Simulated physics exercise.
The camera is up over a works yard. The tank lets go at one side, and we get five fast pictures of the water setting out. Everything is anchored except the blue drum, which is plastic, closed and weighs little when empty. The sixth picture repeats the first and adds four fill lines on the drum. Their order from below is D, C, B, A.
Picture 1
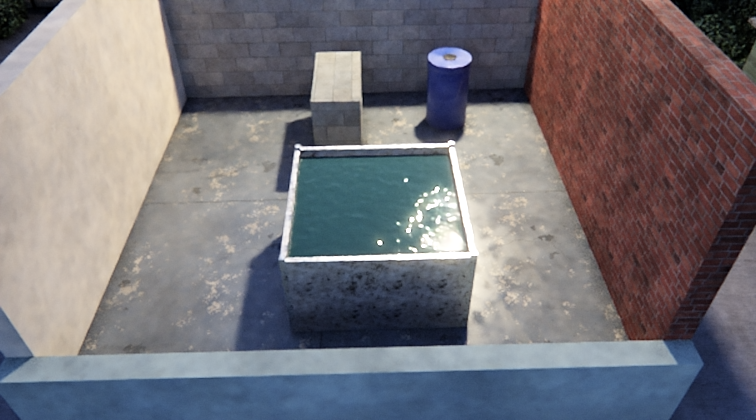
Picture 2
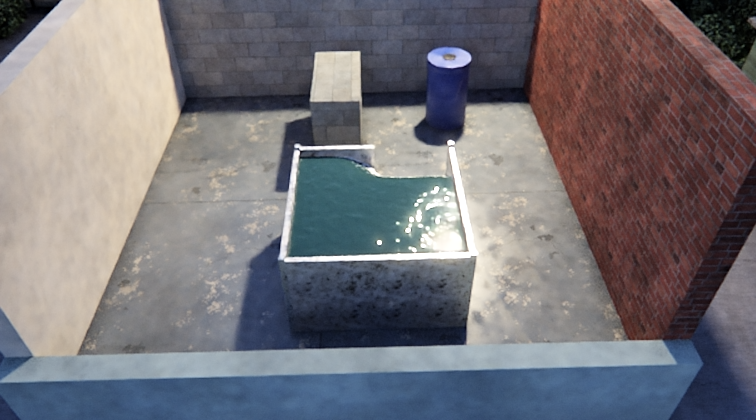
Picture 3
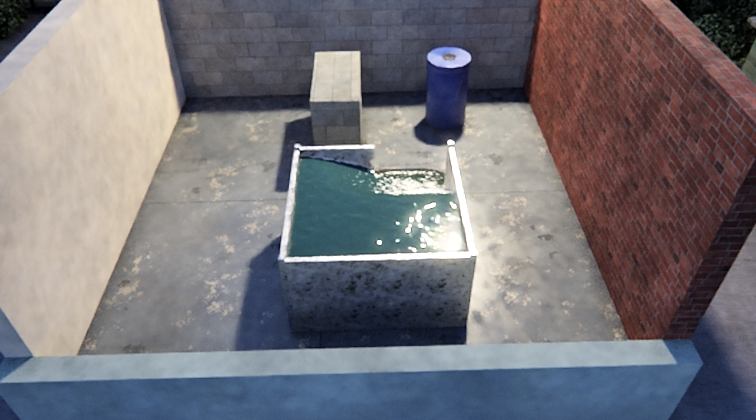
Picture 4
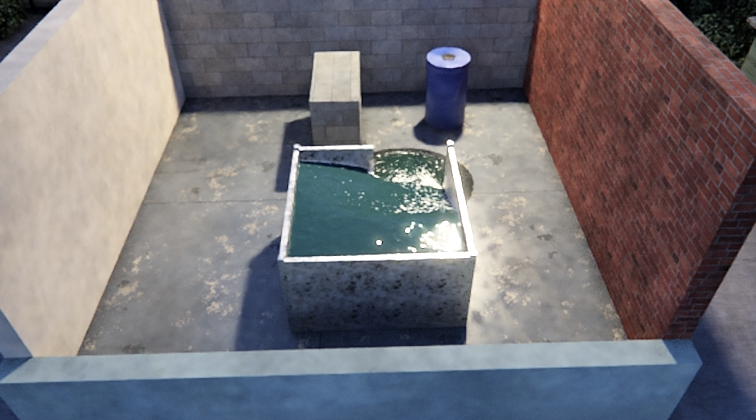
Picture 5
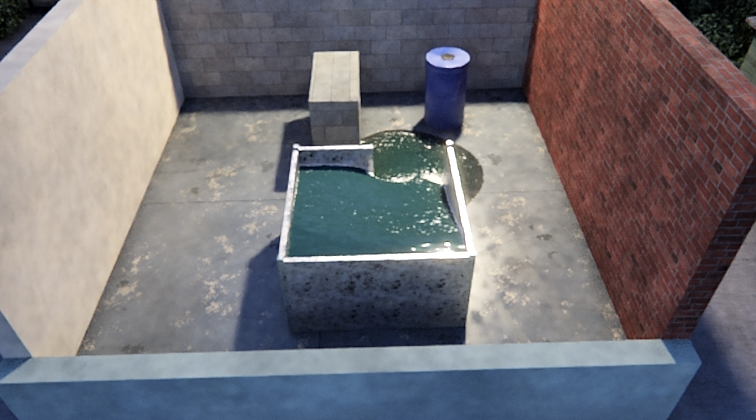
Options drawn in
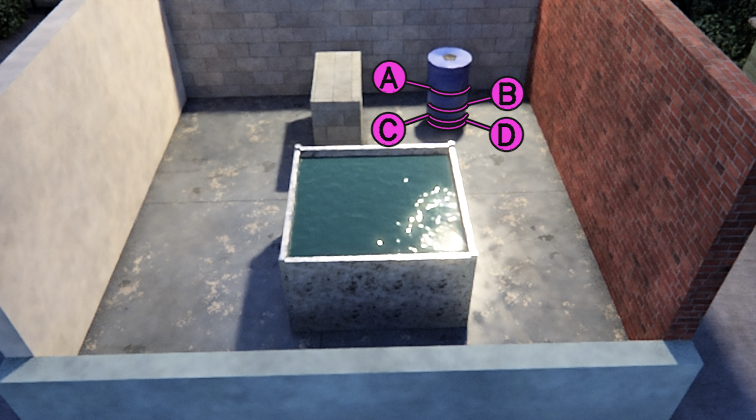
The footage shows a walled yard with a full square water tank, a concrete block and a blue drum; the tank's far side opens at the right, and water pours out, spreading across the ground near the drum.
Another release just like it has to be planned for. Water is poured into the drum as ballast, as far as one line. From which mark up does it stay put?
The answer is mark A.
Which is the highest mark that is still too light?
Here it is mark B.
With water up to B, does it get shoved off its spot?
Yes, it does.
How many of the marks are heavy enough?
One of the four.
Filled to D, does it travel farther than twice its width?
Yes, clearly.
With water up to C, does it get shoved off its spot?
Yes.
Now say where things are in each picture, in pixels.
The first frame shows lid of the blue drum at (450, 57); tank full, its middle at (376, 202).
In the second frame, water covers 2 % of the ground, mostly out of sight from here.
In the third frame, water covers 4 % of the ground, mostly out of sight from here.
In the fourth frame, 7 % of the ground wet, in view closest to the drum at (460, 173).
The fifth frame shows lid of the blue drum at (448, 57); 10 % of the ground wet, in view closest to the drum at (454, 149).
On the marked copy, A at (451, 94); B at (450, 111); C at (449, 122); D at (448, 128); from the bottom up D, C, B, A.
If A is chosen, it does not move.
If B is chosen, it is pushed about half its own width away.
If C is chosen, it is pushed about 4 times its own width away.
If D is chosen, it is pushed about 7 times its own width away.
